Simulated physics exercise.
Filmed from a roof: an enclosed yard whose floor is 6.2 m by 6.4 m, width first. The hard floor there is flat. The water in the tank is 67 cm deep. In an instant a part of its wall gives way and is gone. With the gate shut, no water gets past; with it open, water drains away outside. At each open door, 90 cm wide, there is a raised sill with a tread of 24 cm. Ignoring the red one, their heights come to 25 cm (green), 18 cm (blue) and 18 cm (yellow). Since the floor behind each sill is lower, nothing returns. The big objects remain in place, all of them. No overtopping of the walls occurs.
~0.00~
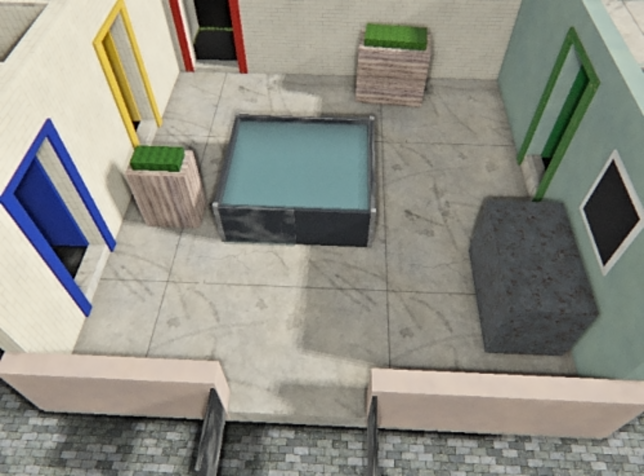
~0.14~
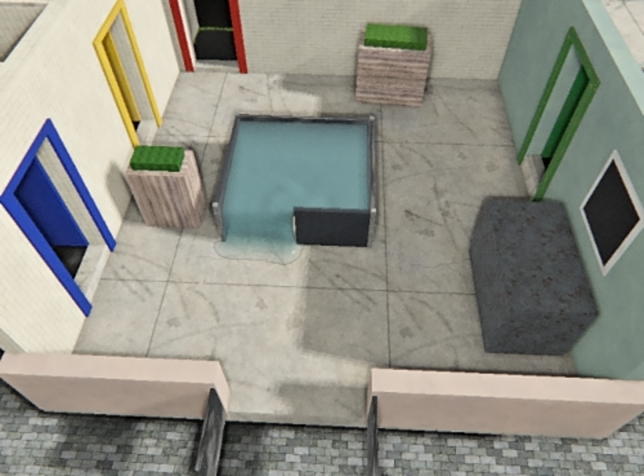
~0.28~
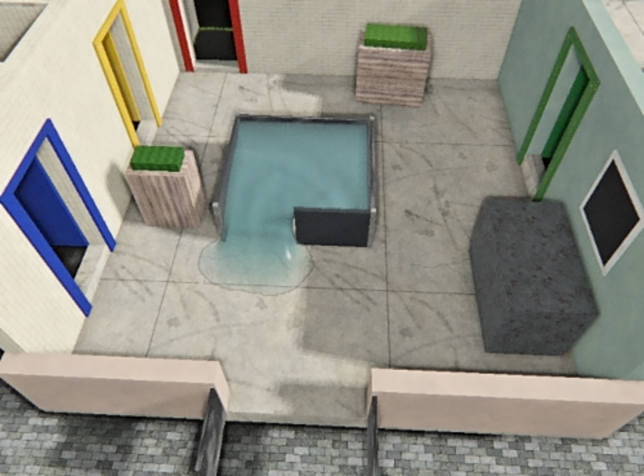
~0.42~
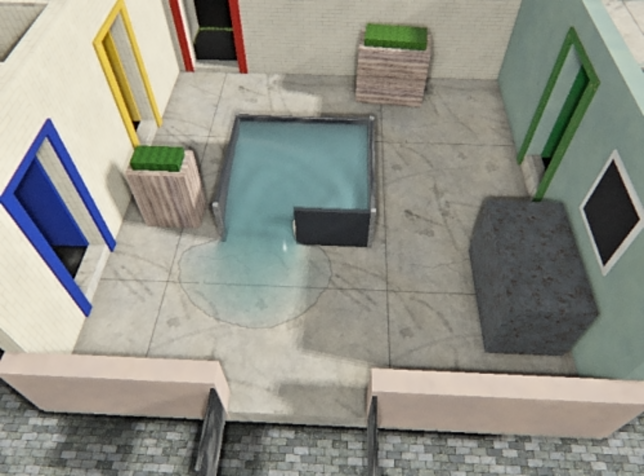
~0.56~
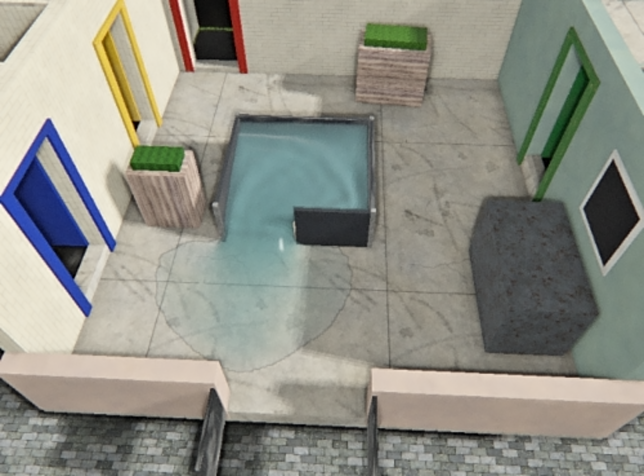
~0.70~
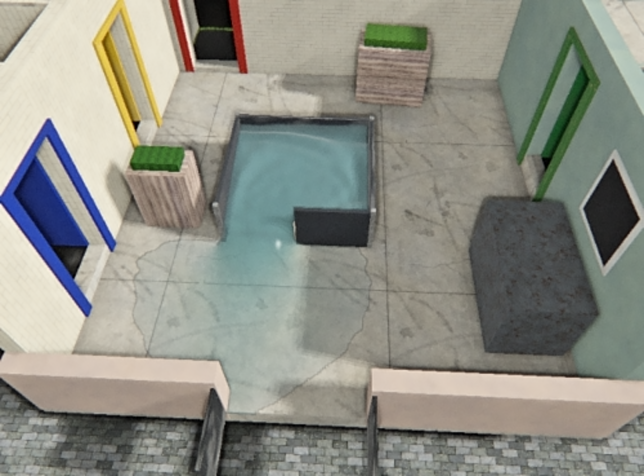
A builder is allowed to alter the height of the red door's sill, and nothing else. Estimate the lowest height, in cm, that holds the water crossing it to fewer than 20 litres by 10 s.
My estimate is 6.5 cm.
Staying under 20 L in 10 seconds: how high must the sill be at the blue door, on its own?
Roughly 10.0 cm at the blue door.
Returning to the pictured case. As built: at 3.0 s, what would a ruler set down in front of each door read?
In cm - green: 0, blue: 14, red: 0, yellow: 0.
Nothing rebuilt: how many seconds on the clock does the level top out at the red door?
The depth peaks at about 5.0 seconds.
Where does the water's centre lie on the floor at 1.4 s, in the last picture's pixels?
The balance point sits at roughly (278, 228).
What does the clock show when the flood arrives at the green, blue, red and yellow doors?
Green = 9.5 s, blue = 1.2 s, red = 4.5 s, yellow = 3.4 s.
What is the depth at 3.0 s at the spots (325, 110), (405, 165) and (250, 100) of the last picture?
The depths come to about 0, 0 and 0 cm.
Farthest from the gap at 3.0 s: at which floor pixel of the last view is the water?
The farthest wet point is roughly at (581, 408) in the last view.
After 1.4 s water covers 25 % of the floor, deepest (38 cm) near (251, 245); it has not reached the red door.
After 3.0 s water covers 30 % of the floor, deepest (27 cm) near (211, 390); it has not reached the red door.
After 10.0 s water covers 75 % of the floor, deepest (10 cm) near (196, 389); 6 cm at the red door, 0 litres in over its 10 cm sill.
At the red door as built, the water arrived by 4.6 s and peaked near 11 cm at 5.0 s.
Run again over the same 10 s with other heights there, 25 litres in over 6 cm, 6 litres over 8 cm. The limit of 20 litres is kept from about 6.5 cm up.
